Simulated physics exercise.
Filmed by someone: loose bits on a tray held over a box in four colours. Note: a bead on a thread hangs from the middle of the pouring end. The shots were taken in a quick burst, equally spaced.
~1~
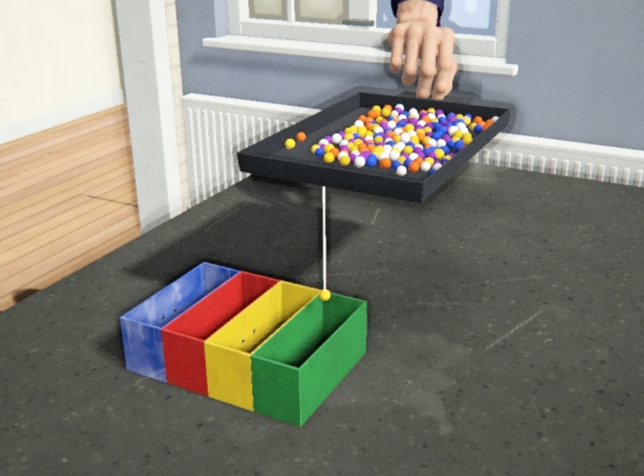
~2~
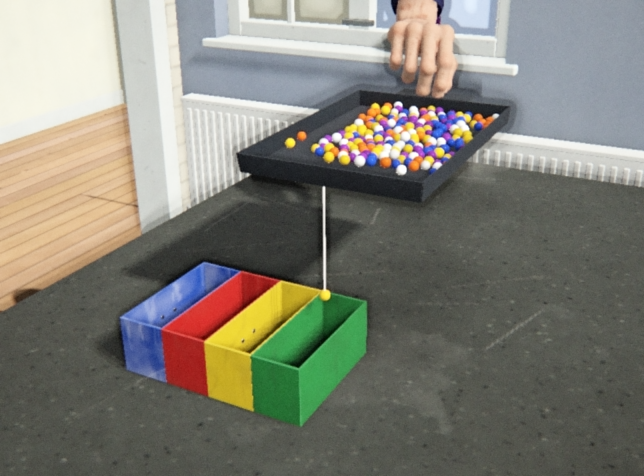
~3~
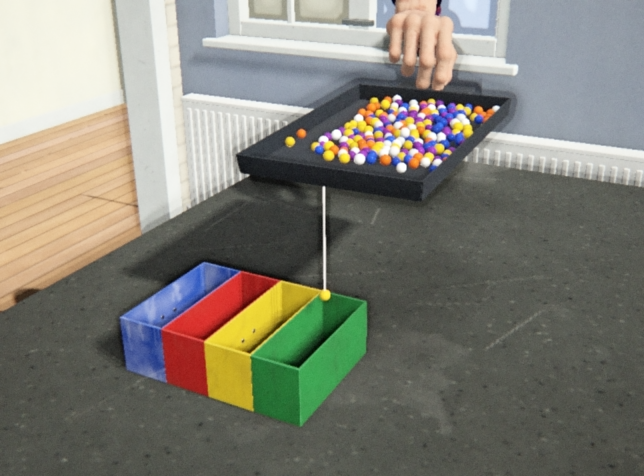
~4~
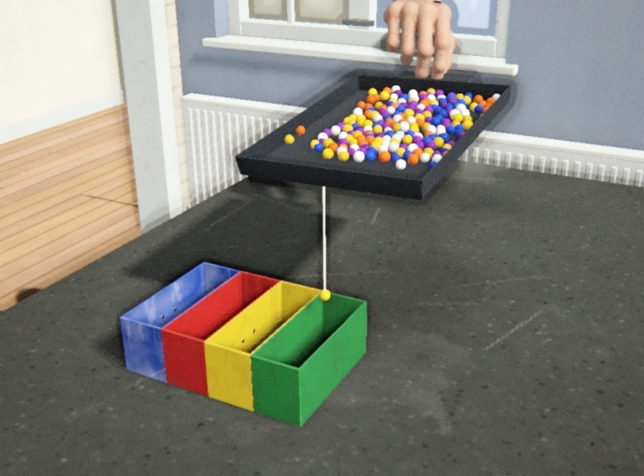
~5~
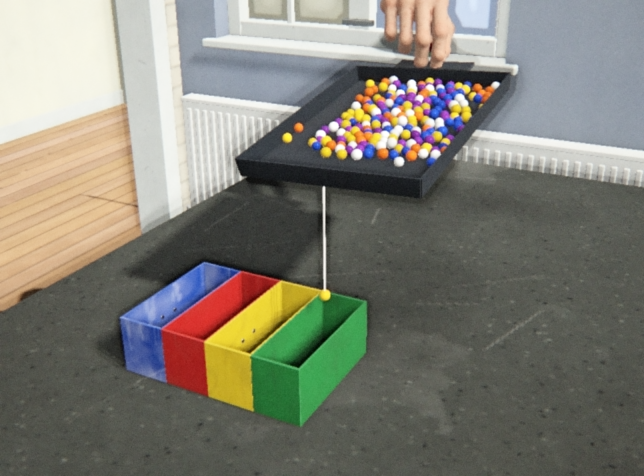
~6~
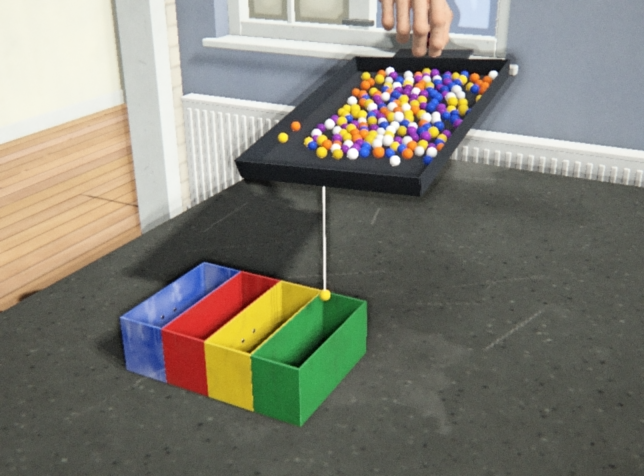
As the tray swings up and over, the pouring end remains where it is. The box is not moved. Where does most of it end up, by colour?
Most of it ends up in red.
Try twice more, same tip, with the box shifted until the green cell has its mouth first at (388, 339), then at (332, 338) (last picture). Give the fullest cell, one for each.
First try: Blue; second try: The red cell.
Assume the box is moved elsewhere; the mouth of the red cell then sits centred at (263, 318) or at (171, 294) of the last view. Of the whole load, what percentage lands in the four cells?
You'd see around 90 per cent and then around 90 per cent.
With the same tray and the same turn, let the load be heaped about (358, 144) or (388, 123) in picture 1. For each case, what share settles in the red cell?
Shares in turn: 60 % and 50 %.
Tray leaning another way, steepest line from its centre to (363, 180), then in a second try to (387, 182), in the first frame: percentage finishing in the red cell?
I'd put it at some 0 % and then some 0 %.
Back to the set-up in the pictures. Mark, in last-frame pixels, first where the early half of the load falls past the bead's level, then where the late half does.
About (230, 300), and after that about (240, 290).
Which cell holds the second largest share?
The yellow cell.
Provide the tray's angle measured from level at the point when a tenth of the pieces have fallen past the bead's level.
Close to 90° of tilt at that moment.
Soon after the last picture, tray tipped steeply; nearly all on the tray; a stray few in the red cell; a stray few falling or outside the box.
A little later, tray tipped right over; about half on the tray; a small part in the red cell; a small part in the yellow cell; a stray few in the blue cell; about a quarter falling or outside the box.
Later still, tray tipped past a quarter turn; about two thirds in the red cell; about a quarter in the yellow cell; a small part in the green cell; a stray few in the blue cell; a small part falling or outside the box.
By the end, tray tipped past a quarter turn; about two thirds in the red cell; about a quarter in the yellow cell; a small part in the green cell; a stray few in the blue cell; a small part outside the box.
